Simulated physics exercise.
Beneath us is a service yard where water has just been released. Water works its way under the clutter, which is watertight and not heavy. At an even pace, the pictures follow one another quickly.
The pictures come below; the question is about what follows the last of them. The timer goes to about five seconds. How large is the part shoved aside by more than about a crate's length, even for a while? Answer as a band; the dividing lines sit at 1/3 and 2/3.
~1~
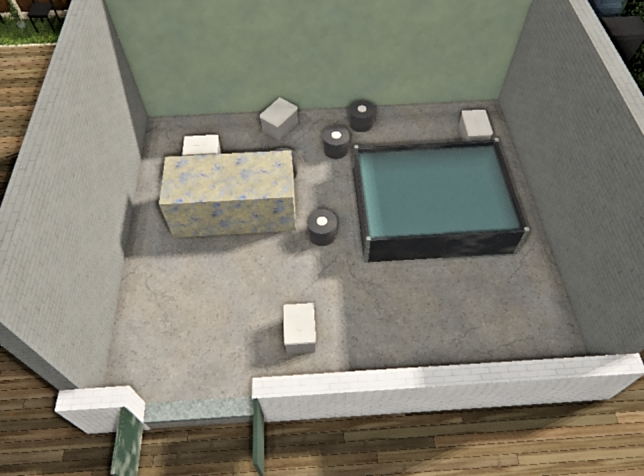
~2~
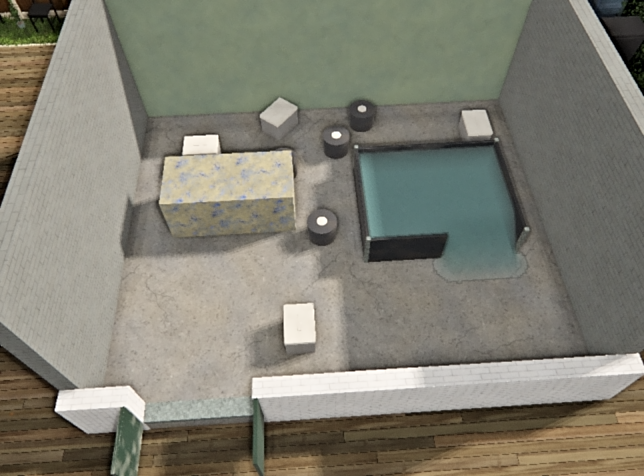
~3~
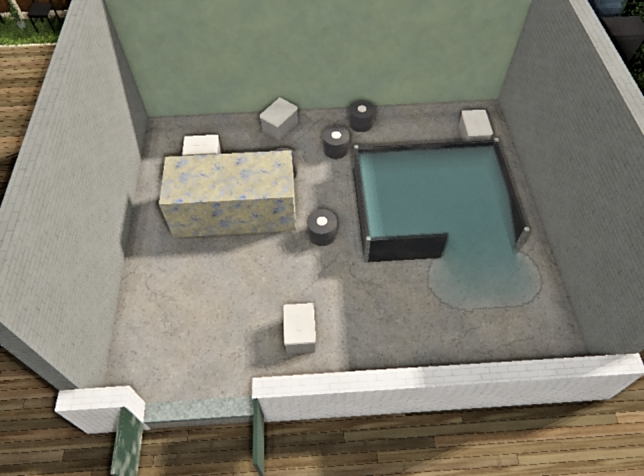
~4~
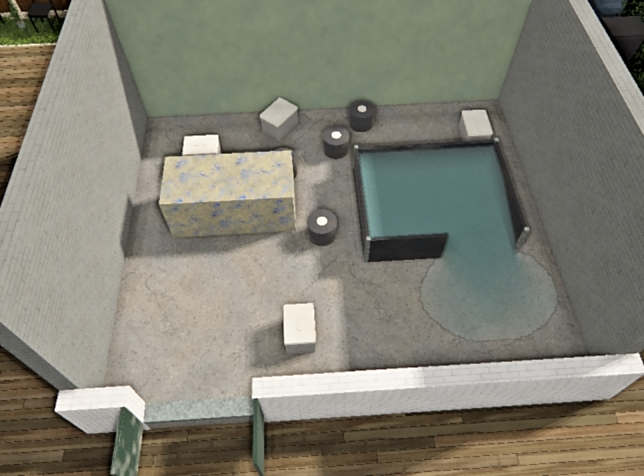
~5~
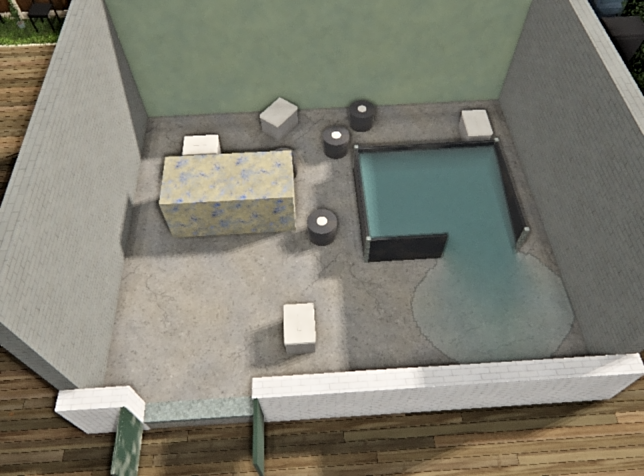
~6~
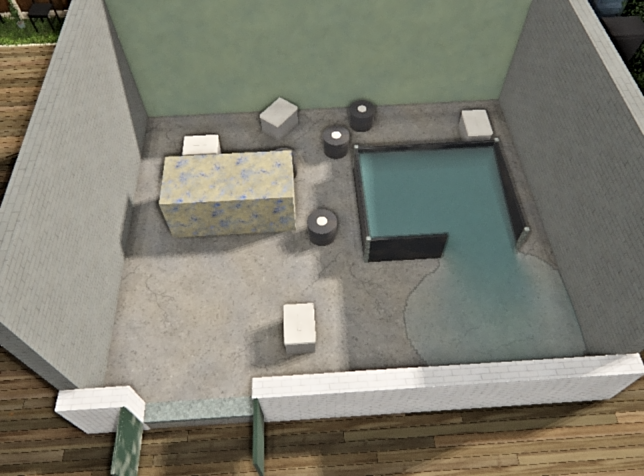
Less than 1/3.
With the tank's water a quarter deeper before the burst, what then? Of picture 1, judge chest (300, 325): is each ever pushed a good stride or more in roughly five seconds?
Note - that object: Displaced that much.
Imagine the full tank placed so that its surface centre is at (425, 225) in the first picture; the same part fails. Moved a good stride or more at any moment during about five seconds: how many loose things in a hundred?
I'd put it close to 20 percent.
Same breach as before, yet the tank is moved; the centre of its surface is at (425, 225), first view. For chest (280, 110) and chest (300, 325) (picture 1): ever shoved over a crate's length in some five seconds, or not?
Stopped short, then made the full stretch.
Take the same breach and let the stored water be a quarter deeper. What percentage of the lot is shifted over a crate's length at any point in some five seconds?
10 per cent or so.
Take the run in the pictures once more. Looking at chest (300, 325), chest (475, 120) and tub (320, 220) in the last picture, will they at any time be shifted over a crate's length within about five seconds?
Item one gets that far, item two never gets that far, item three never gets that far.
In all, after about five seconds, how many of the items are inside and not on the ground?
It works out to 1.
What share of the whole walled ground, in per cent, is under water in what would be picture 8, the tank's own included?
Roughly 25 %.
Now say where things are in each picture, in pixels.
A chest at (299, 323), on the bottom; a chest at (279, 111) rests on the ground; 0 of 8 have shifted, in the first picture.
A chest at (299, 323), on the bottom; a chest at (279, 111), on the bottom; 0 of 8 have shifted, in the second picture.
A chest at (299, 323) rests on the ground; a chest at (279, 111) rests on the ground; 0 of 8 have shifted, in the third picture.
A chest at (299, 323) rests on the ground; a chest at (279, 111), on the bottom; 0 of 8 have shifted, in the fourth picture.
A chest at (299, 323) rests on the ground; a chest at (279, 111) rests on the ground; 0 of 8 have shifted, in the fifth picture.
A chest at (299, 323), on the bottom; a chest at (279, 111), on the bottom; 0 of 8 have shifted, in the sixth picture.
A moment on, 0 of 8 are well off their spots; 0 afloat.
Next, 0 of 8 are well off their spots; 0 afloat.
Later, 1 of 8 are well off their spots; 0 afloat.
In the end, 1 of 8 are well off their spots, and 1 have been at some point; 1 afloat.
